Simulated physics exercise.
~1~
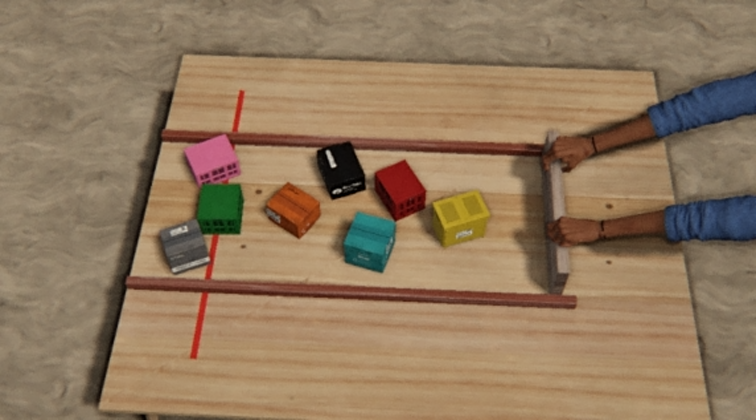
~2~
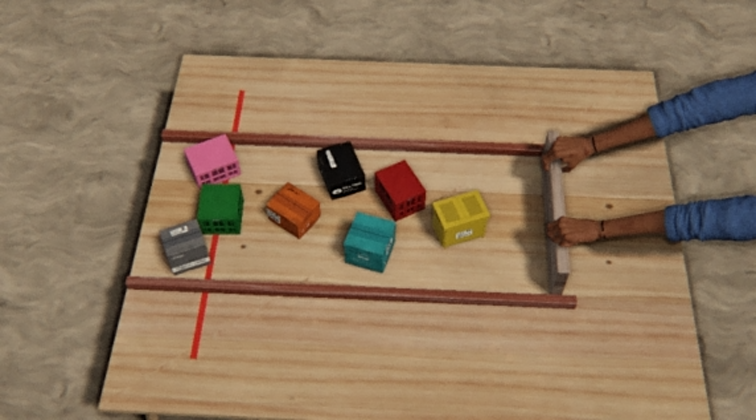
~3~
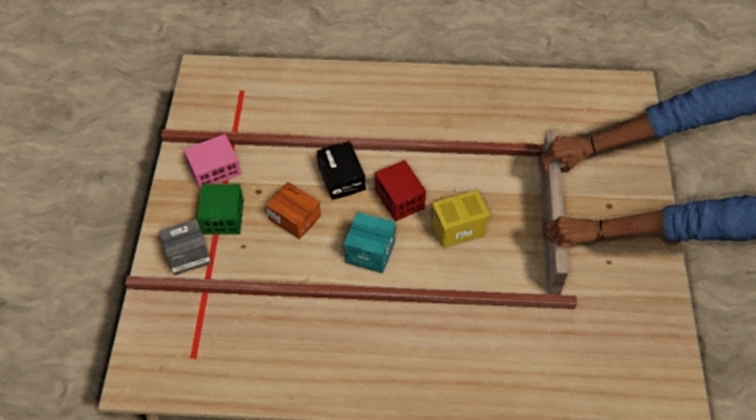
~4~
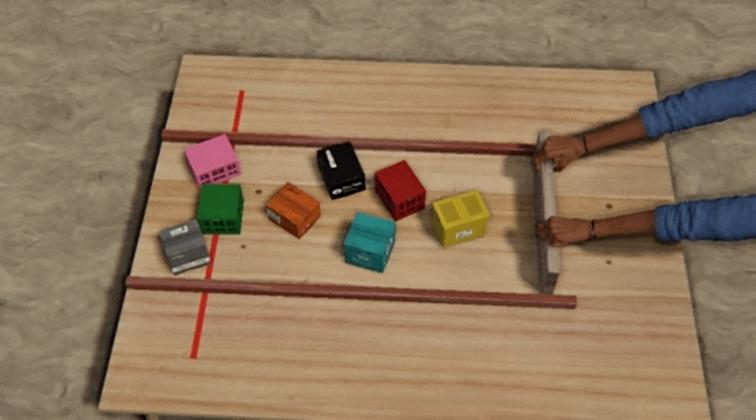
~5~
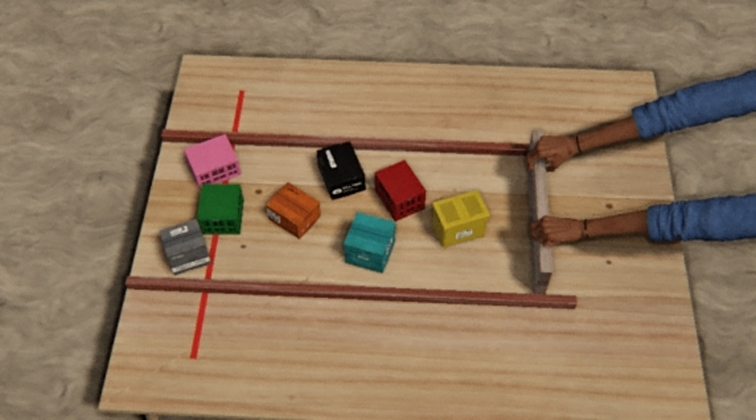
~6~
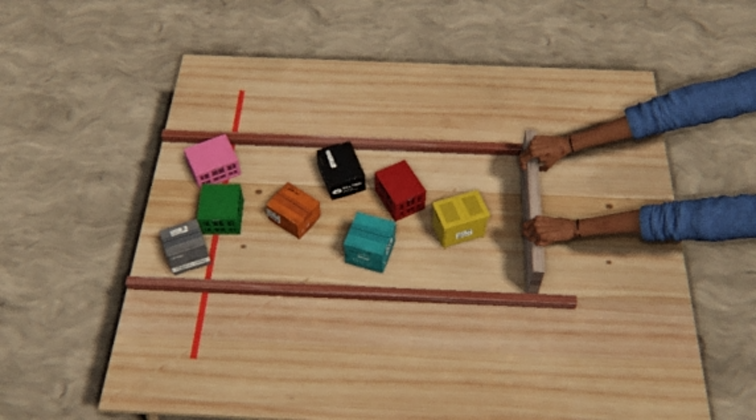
Two hands in blue sleeves grip a grey plank at the right of a pale wooden platform, seen from a fixed view high above. Between two reddish battens sit pink, green and grey boxes at the left by a red line, with orange, black, teal, red and yellow ones further right. The hands hold the plank nearly still, then slide it slowly a short way left, while the boxes stay put.
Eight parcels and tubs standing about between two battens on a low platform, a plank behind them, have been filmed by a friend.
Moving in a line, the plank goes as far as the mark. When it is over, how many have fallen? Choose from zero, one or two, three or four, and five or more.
When it is over, one or two have fallen.
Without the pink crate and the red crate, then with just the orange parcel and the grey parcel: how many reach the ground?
Well, the first time you'd get 1, and the next time 1.
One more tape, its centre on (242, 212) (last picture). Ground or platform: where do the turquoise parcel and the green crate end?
Outcome - turquoise parcel: It keeps its spot; green crate: It leaves the top.
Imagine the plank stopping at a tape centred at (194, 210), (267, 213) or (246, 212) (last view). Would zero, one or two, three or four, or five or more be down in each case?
Going through the places as listed, I'd say at least five, then not one, then 1 or 2.
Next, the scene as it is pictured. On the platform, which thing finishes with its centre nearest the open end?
The orange parcel finishes nearest.
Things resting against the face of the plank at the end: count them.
3 in contact.
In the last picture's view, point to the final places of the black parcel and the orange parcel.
Near (175, 161) and (150, 208).
Soon after, none off yet; grey parcel at rest near (185, 247); pink crate at rest near (213, 162); green crate at rest near (221, 209).
In the end, the number that fall off is one or two; gone, green crate and pink crate.
